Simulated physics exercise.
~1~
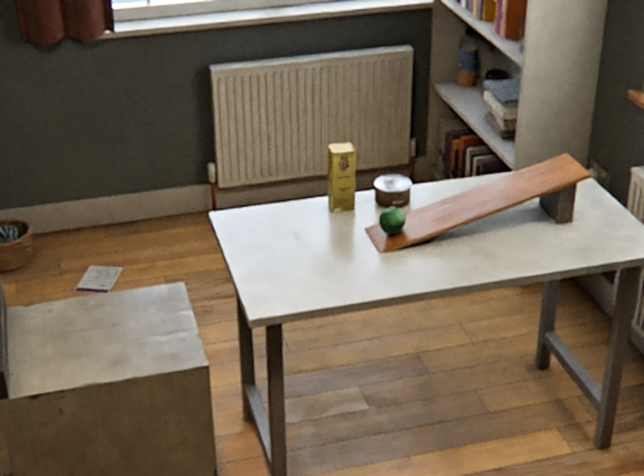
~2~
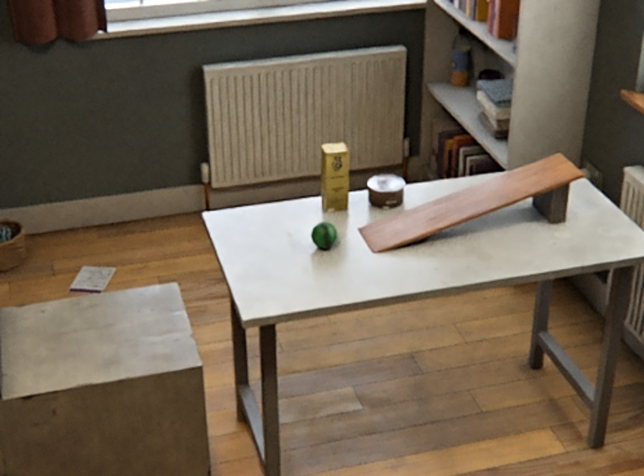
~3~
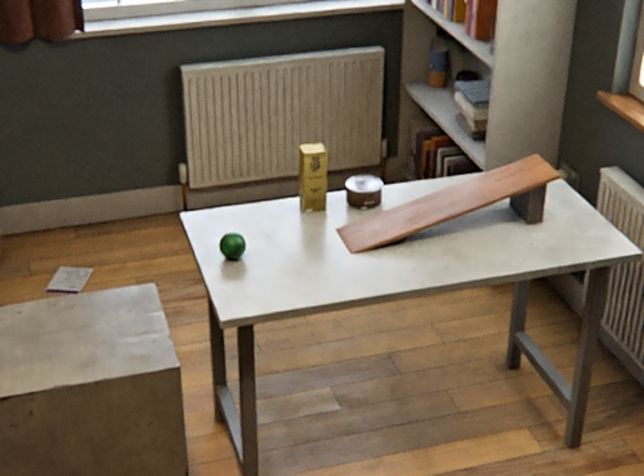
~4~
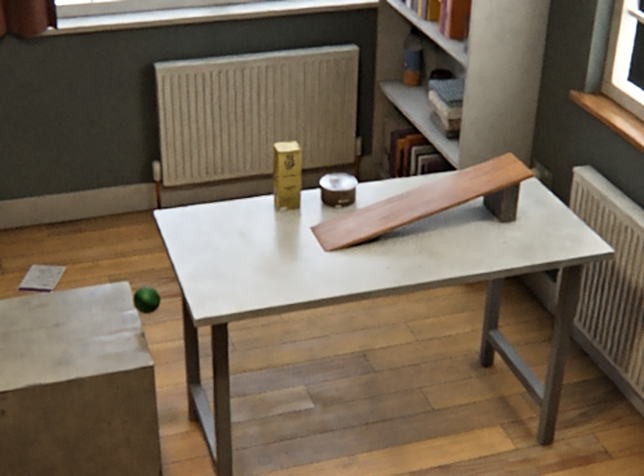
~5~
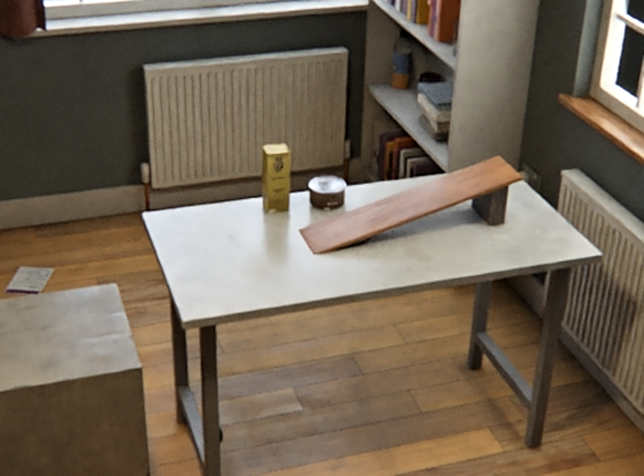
In a wood-floored room with dark walls, seen from above and at an angle, a white table stands before a radiator and a bookshelf. A sloping brown board is propped on its right side, with a yellow carton and a squat brown tub behind, and a grey box-like cabinet stands beyond the left end. A green ball at the foot of the ramp rolls left across the tabletop as the view pans slightly right. It leaves the table's edge, reaches the cabinet's near side and drops short of its top. It ends low in the gap, barely visible by the table leg, while the carton and tub stay put.
